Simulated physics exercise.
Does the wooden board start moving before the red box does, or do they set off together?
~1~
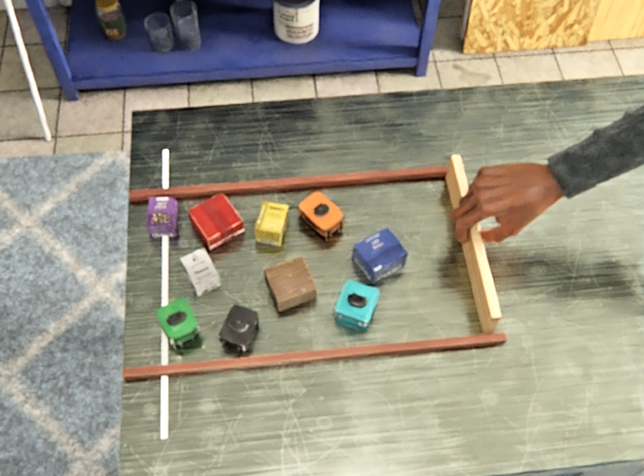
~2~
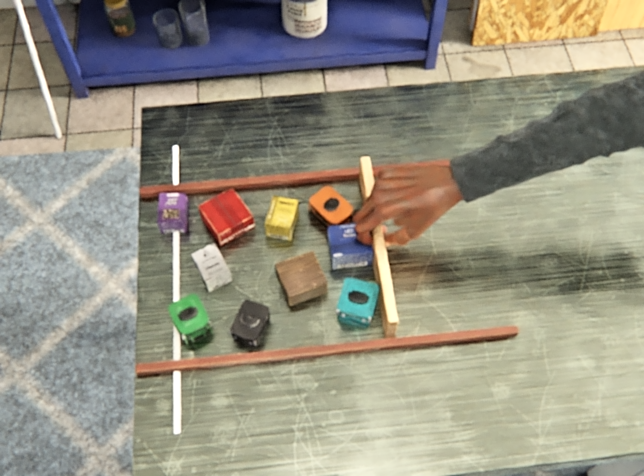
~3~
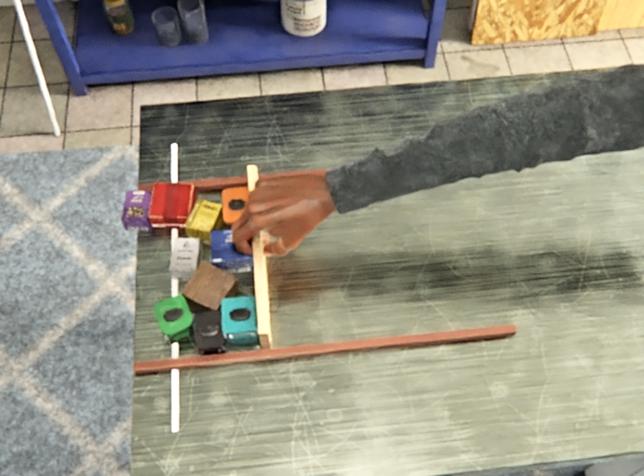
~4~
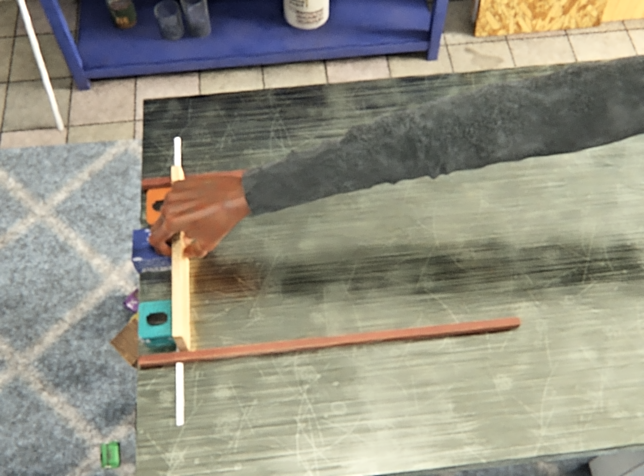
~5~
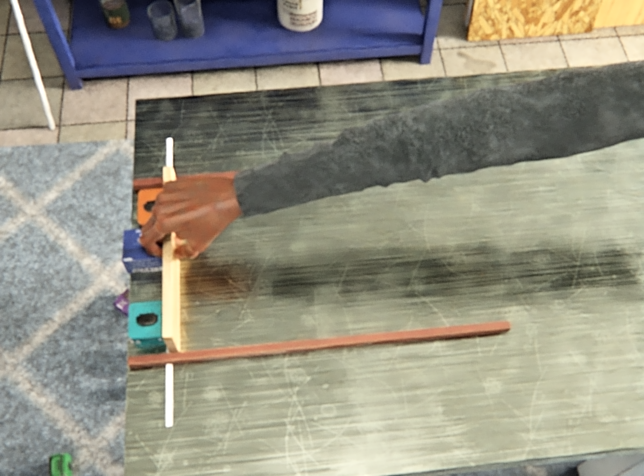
The wooden board starts moving first, while the red box is still at rest, and the red box shifts left only later.
A hand slides a wooden board left across a table, pushing most small boxes off the edge.
